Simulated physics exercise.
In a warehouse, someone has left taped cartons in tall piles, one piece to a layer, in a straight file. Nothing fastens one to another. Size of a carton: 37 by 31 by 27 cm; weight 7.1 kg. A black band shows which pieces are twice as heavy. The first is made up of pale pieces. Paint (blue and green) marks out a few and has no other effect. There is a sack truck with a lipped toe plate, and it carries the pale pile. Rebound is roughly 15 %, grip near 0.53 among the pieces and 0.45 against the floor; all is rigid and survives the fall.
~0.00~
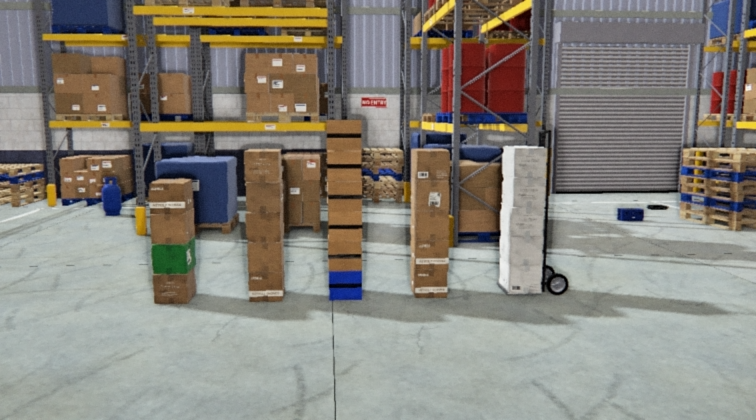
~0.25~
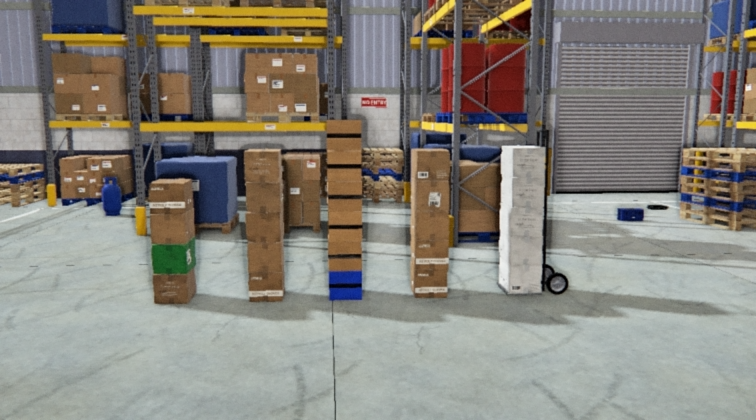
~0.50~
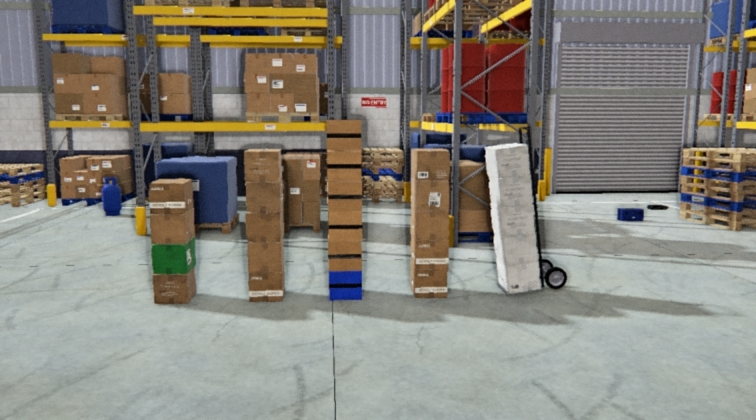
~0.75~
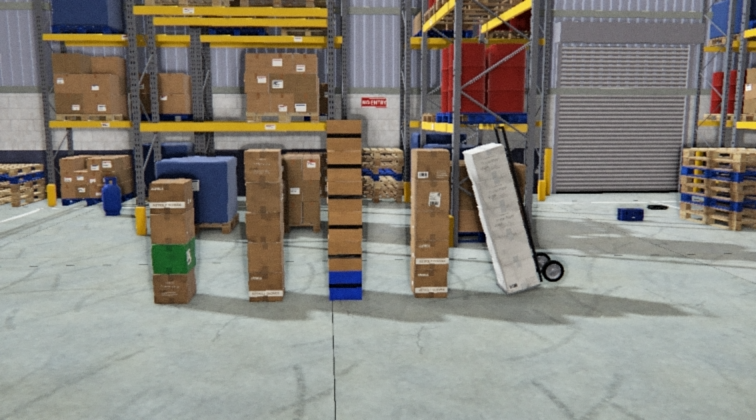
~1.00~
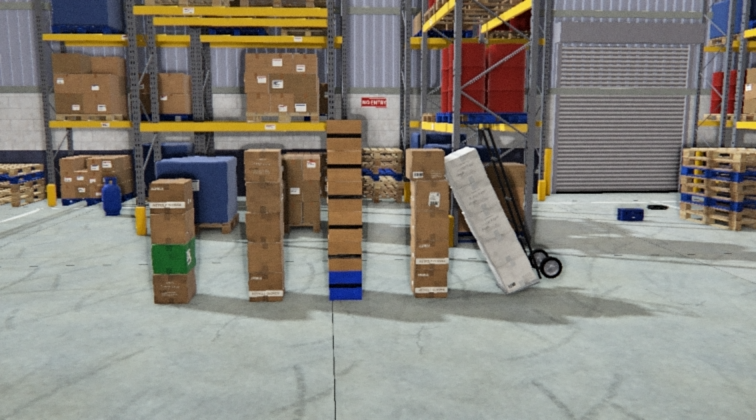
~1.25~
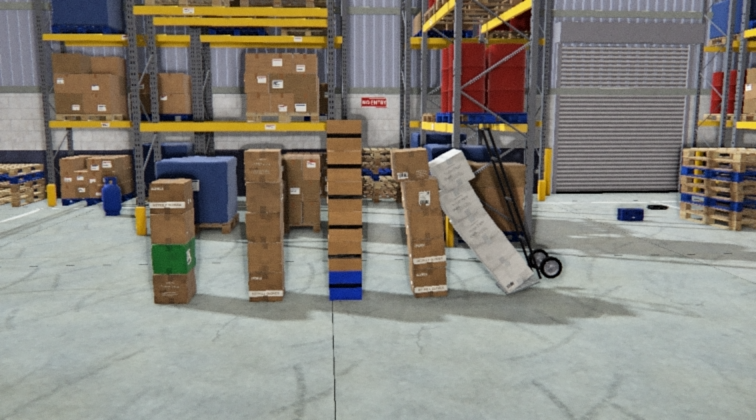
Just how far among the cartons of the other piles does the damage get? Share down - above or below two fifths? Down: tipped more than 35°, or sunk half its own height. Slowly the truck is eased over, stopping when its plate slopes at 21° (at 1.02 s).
Above.
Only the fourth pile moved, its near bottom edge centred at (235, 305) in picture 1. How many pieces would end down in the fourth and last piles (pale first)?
That gives fourth 3 and last 3.
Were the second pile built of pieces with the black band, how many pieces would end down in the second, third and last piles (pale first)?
Count down, pile by pile - second 0, third 0, last 0.
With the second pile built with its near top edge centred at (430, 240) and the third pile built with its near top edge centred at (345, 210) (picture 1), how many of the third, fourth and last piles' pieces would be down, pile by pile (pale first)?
Down by pile: Third 0, fourth 0, last 0.
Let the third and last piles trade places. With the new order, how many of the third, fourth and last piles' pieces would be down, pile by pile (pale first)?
Pile by pile, you'd see third at 4, fourth at 5 and last at 6 down.
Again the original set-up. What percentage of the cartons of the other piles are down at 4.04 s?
55 per cent at that moment.
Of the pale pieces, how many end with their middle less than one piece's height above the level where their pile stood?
I count 2 of the pale pieces.
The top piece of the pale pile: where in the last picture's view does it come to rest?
End position: Near (478, 243) px.
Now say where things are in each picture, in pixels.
In the first picture (pixels give the middle of a visible side), truck frame (548, 165) 0° forward; blue carton (346, 286); green carton (169, 260); none of the others has stirred.
Truck frame (547, 164) 1° forward; green carton (169, 260), in the second picture.
Truck frame (531, 161) 7° forward, top of the pale pile leaning 7°; green carton (169, 260); none of the others has stirred, in the third picture.
Truck frame (511, 159) 16° forward, top of the pale pile leaning 17°; green carton (169, 260); none of the others has stirred, in the fourth picture.
Truck frame (499, 160) 21° forward, top of the pale pile leaning 25°; green carton (169, 260); one has shifted, in the fifth picture.
Truck frame (499, 160) 21° forward, top of the pale pile leaning 29°; green carton (169, 260); blue carton (346, 286); steepest lean 5°, the carton at (412, 166); movement in 5 of them, in the sixth picture.
After 2.86 s, 5 of the pale pile down; none of the 20 other cartons down, 11 disturbed; blue carton 7° from how it stood.
After 4.04 s, 5 of the pale pile down; 11 of the 20 other cartons down; blue carton 44° from how it stood; green carton 5° from how it stood.
After 4.78 s, 5 of the pale pile down; 20 of the 20 other cartons down; green carton on its side; blue carton 62° from how it stood.
In the end (6.4 s), 5 of the pale pile down; 20 of the 20 other cartons down; green carton upside down; blue carton 62° from how it stood. That is 100 per cent. From the last view, middles, green carton near (78, 277), blue carton near (324, 275).
